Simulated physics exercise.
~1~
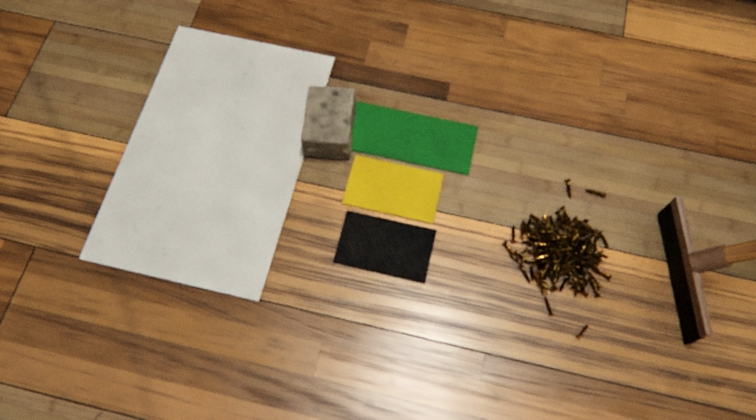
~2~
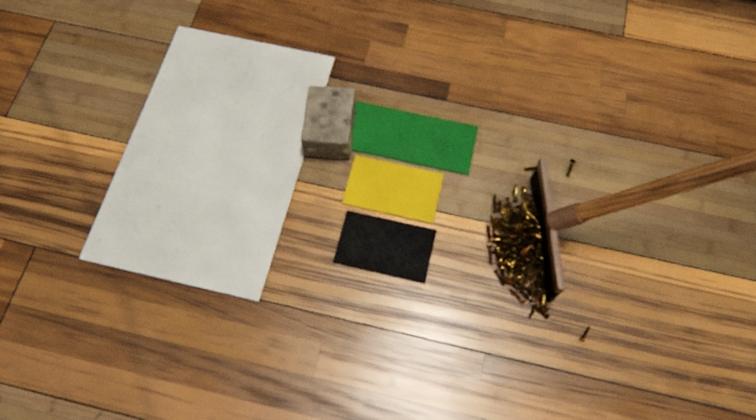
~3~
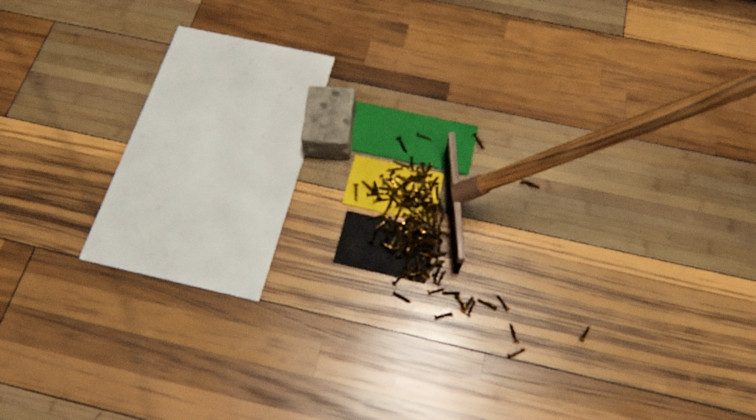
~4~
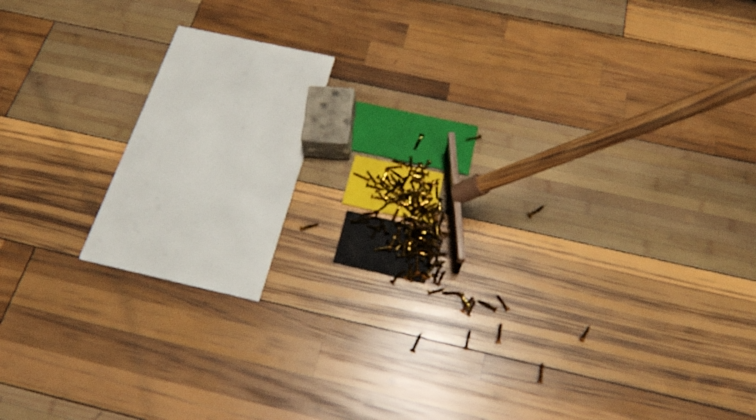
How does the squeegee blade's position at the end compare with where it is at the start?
At the start the blade stands at the far right, beyond the heap of screws. By the end it is well to the left and somewhat higher in view, resting by the right edges of the coloured mats.
